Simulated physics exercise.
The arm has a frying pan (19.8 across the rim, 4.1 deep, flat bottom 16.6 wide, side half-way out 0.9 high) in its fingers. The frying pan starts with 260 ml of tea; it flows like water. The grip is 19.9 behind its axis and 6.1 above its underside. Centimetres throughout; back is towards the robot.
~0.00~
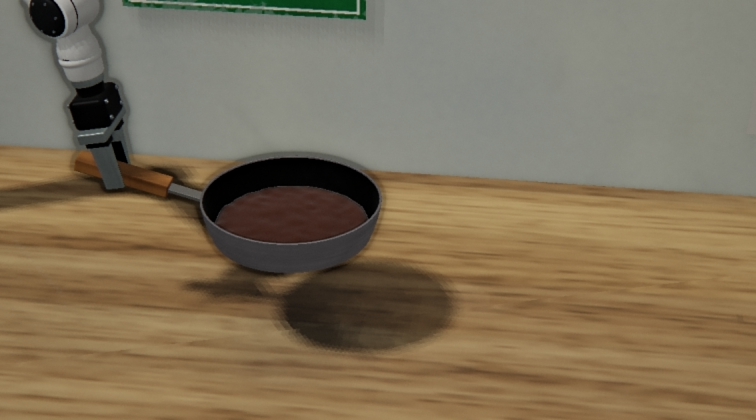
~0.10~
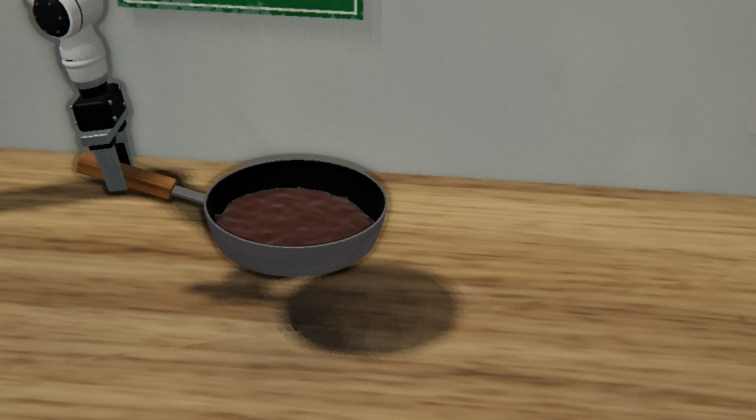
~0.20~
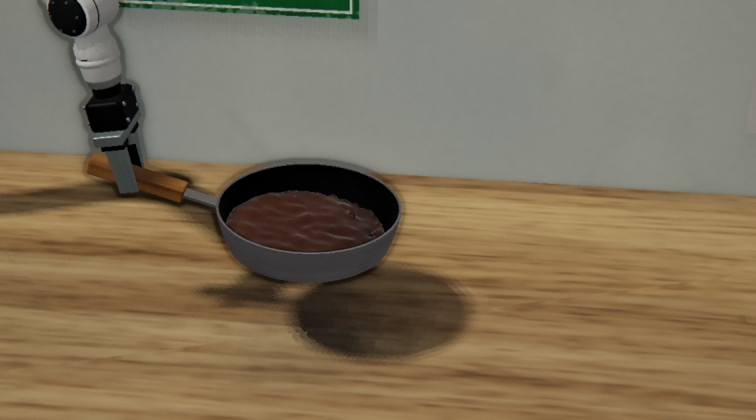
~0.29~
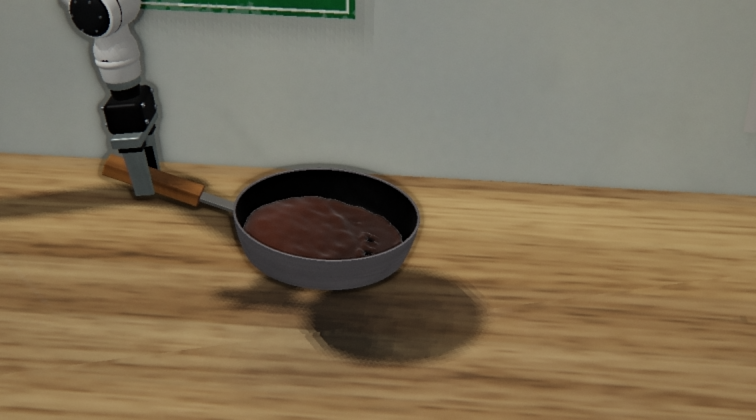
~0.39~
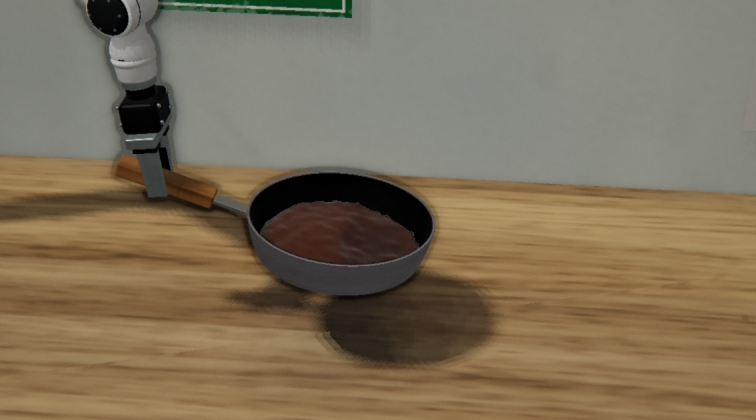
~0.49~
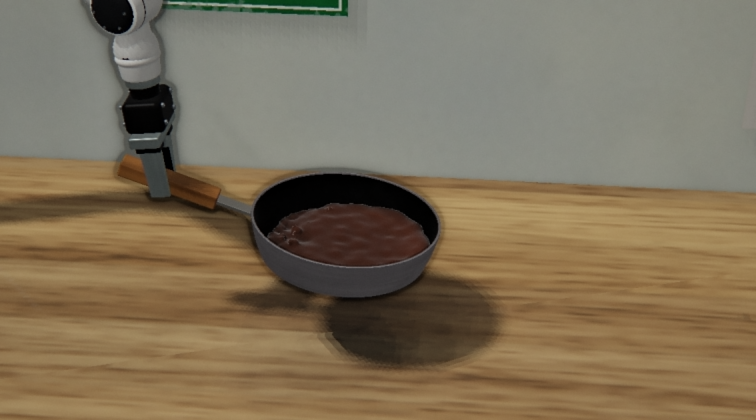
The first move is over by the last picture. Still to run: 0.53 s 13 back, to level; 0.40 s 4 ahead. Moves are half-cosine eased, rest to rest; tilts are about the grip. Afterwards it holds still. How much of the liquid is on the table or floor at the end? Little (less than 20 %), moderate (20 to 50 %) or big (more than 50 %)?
A little share, less than 20 %, ends on the table or floor.
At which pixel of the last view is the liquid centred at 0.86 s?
Around (275, 230).
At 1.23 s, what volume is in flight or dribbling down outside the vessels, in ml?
About 5 ml.
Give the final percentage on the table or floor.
Some 12 per cent.
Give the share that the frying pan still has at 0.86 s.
Near 90 %.
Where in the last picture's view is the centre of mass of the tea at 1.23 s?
Near (210, 223).
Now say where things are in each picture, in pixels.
In the first frame, the frying pan middle at (292, 215), level; upper third of the tea around (288, 223), from x 215 to 370, top at y 185; 260 ml in the frying pan.
In the second frame, the frying pan middle at (296, 218), level; upper third of the tea around (272, 223), from x 215 to 375, top at y 190.
In the third frame, the frying pan middle at (309, 224), tilted 2° forward; upper third of the tea around (262, 224), from x 225 to 385, top at y 190.
In the fourth frame, the frying pan middle at (326, 230), tilted 3° forward; upper third of the tea around (276, 228), from x 245 to 400, top at y 195.
In the fifth frame, the frying pan middle at (340, 234), tilted 5° forward; upper third of the tea around (302, 235), from x 255 to 420, top at y 200.
In the sixth frame, the frying pan middle at (345, 236), tilted 5° forward; upper third of the tea around (332, 242), from x 270 to 430, top at y 205; 260 ml in the frying pan.
After 0.86 s, tilted 1° forward, liquid up to 17 above the table; 240 ml in the frying pan, 15 ml on the table or floor, 5 ml in the air or running down outside.
After 1.23 s, level, liquid up to 18 above the table; 230 ml in the frying pan, 20 ml on the table or floor, 5 ml in the air or running down outside.
After 1.62 s, level, liquid up to 18 above the table; 230 ml in the frying pan, 30 ml on the table or floor.
After 2.42 s, level, liquid up to 15 above the table; 230 ml in the frying pan, 30 ml on the table or floor.
In the end, 230 ml in the frying pan, 30 ml on the table or floor. That is 11 % on the table or floor.
